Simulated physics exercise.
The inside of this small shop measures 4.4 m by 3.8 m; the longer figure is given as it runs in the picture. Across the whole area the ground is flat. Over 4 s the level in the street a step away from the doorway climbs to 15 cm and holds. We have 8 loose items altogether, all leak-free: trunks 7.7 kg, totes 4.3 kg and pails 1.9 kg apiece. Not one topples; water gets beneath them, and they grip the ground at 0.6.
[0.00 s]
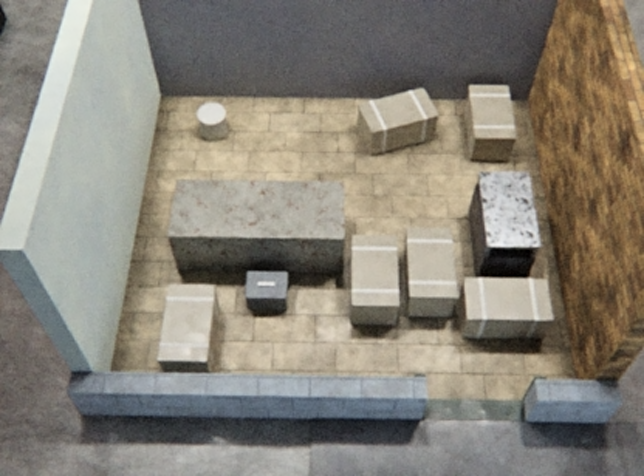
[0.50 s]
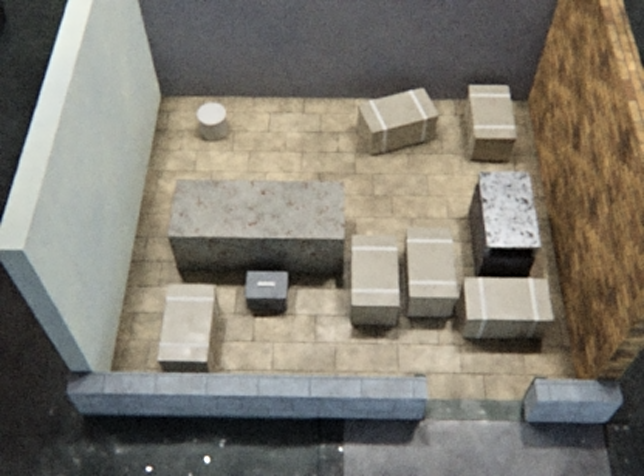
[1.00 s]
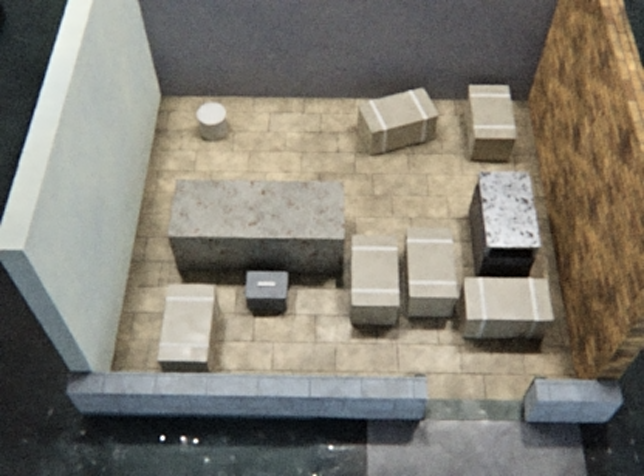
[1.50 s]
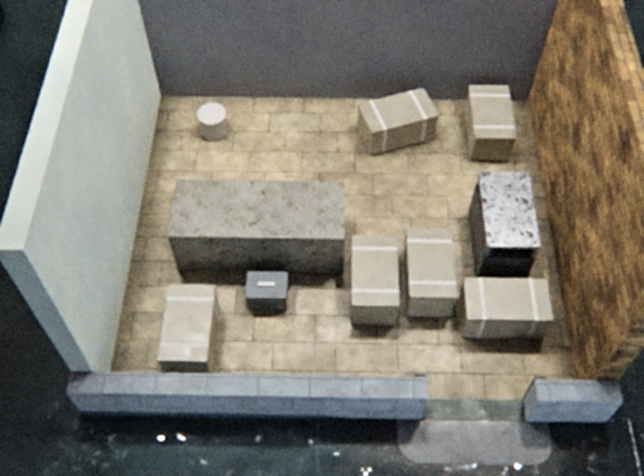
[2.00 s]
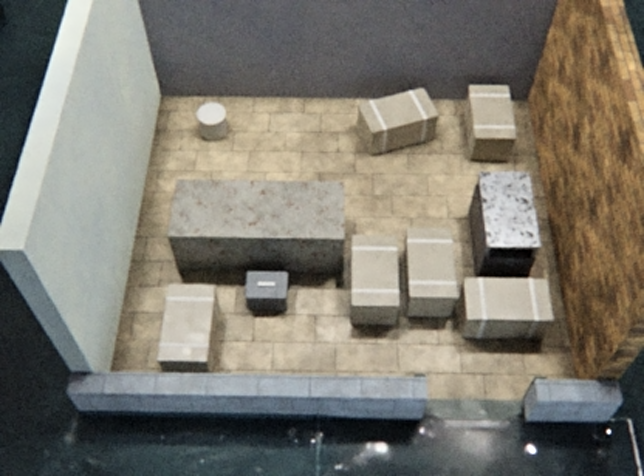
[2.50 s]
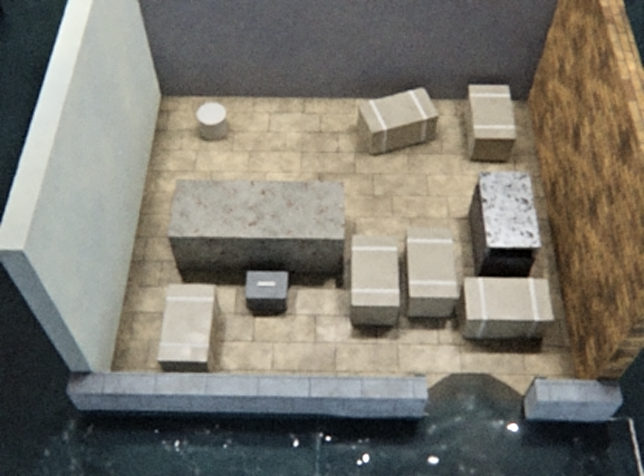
Dark water spreads over the ground outside a small shop and reaches its front doorway.
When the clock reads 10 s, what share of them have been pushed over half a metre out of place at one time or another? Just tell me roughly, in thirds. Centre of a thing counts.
Roughly one to two thirds.
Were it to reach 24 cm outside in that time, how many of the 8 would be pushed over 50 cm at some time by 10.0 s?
Count: 6.
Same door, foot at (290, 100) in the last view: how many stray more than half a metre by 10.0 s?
That gives 0 of them.
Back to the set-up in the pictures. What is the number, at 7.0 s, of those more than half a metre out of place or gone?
Tally at that time: 1.
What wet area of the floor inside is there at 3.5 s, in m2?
Close to 1.0 m2, I'd say.
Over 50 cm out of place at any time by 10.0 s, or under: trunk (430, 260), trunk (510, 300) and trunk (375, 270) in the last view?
Taking them in turn, the first is beyond the limit, the second beyond the limit and the third within the limit.
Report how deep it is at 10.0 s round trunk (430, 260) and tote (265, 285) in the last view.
I'd put it at 6 cm and 3 cm respectively.
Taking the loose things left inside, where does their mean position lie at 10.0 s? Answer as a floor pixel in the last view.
(334, 206).
After 3.5 s 0 of 8 are over 50 cm from their spots; 0 afloat.
After 4.5 s 0 of 8 are over 50 cm from their spots; 1 afloat.
After 7.0 s 1 of 8 are over 50 cm from their spots; 3 afloat.
After 10.0 s 3 of 8 are over 50 cm from their spots, and 3 have been at some point; 5 afloat.
